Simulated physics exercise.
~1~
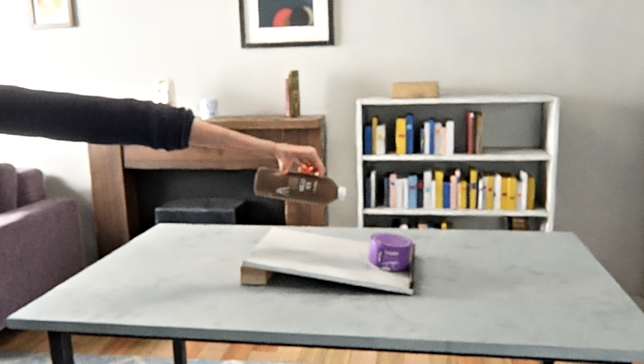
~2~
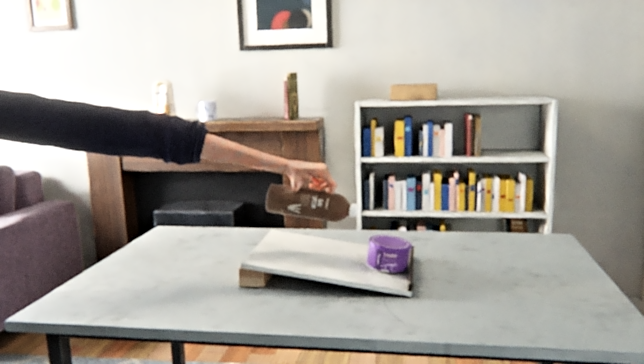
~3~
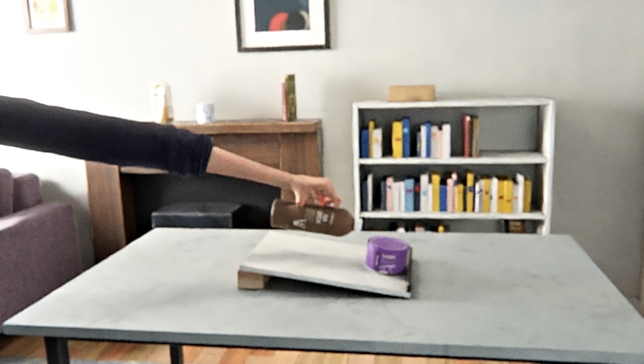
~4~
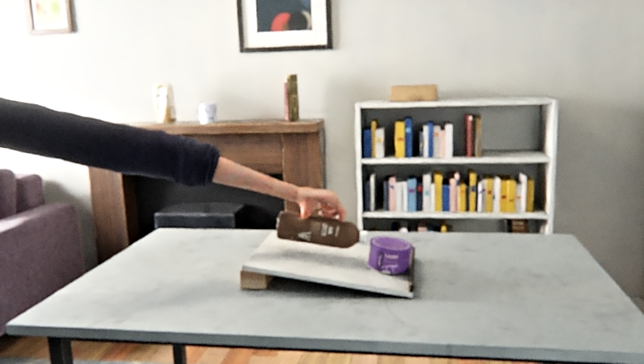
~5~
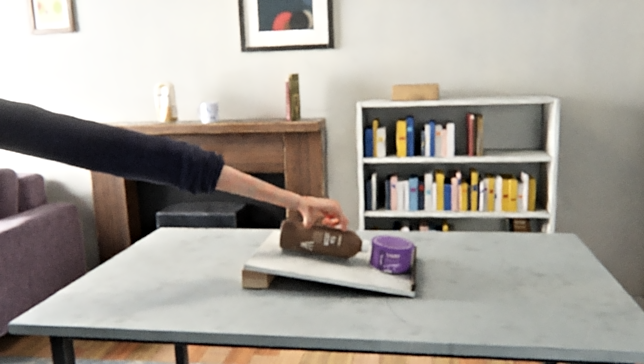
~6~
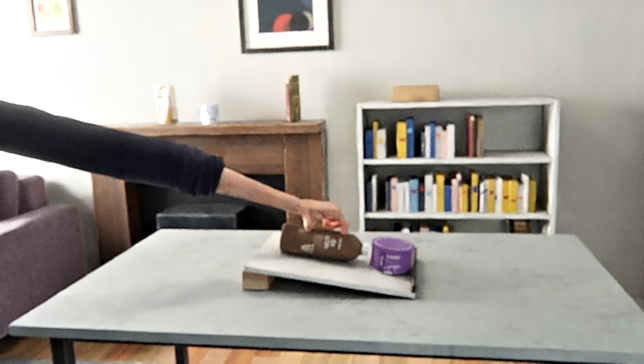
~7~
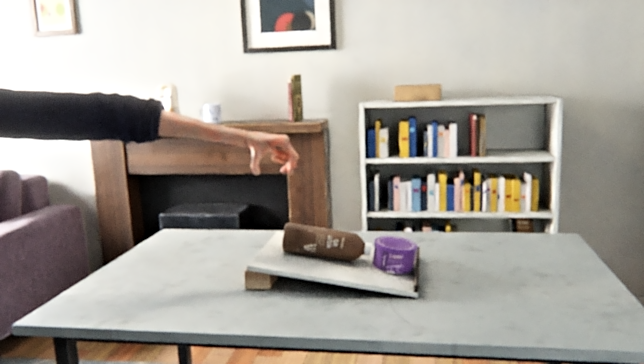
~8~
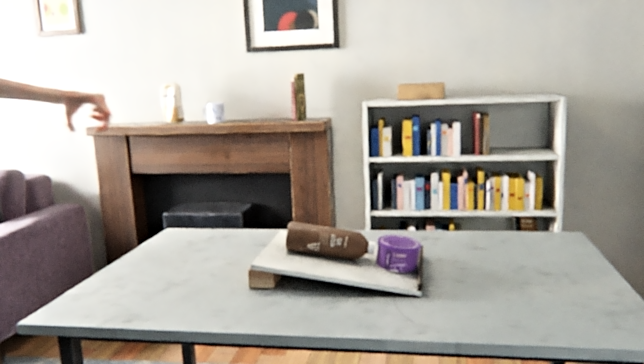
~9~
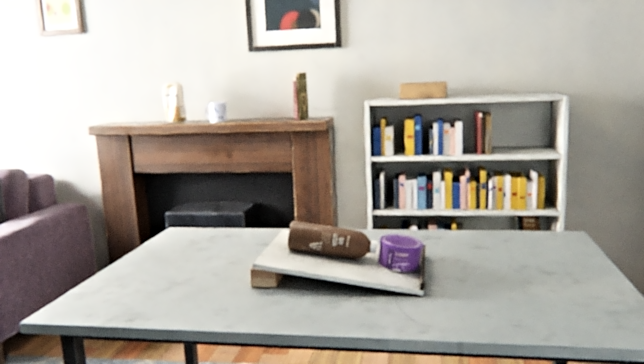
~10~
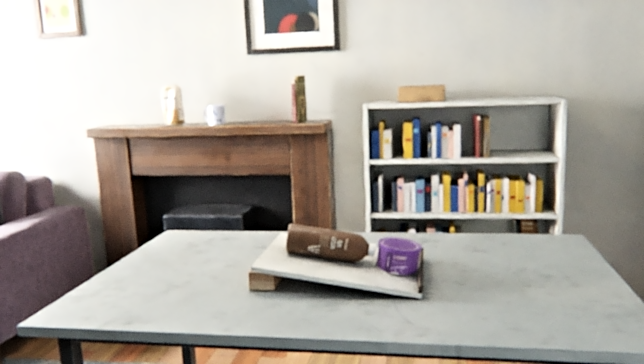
The clip shows a hand lowering a brown bottle on its side onto a sloping board beside a purple tub, then letting go and withdrawing to the left. The bottle stays at rest on the board, and the tub also remains in place.
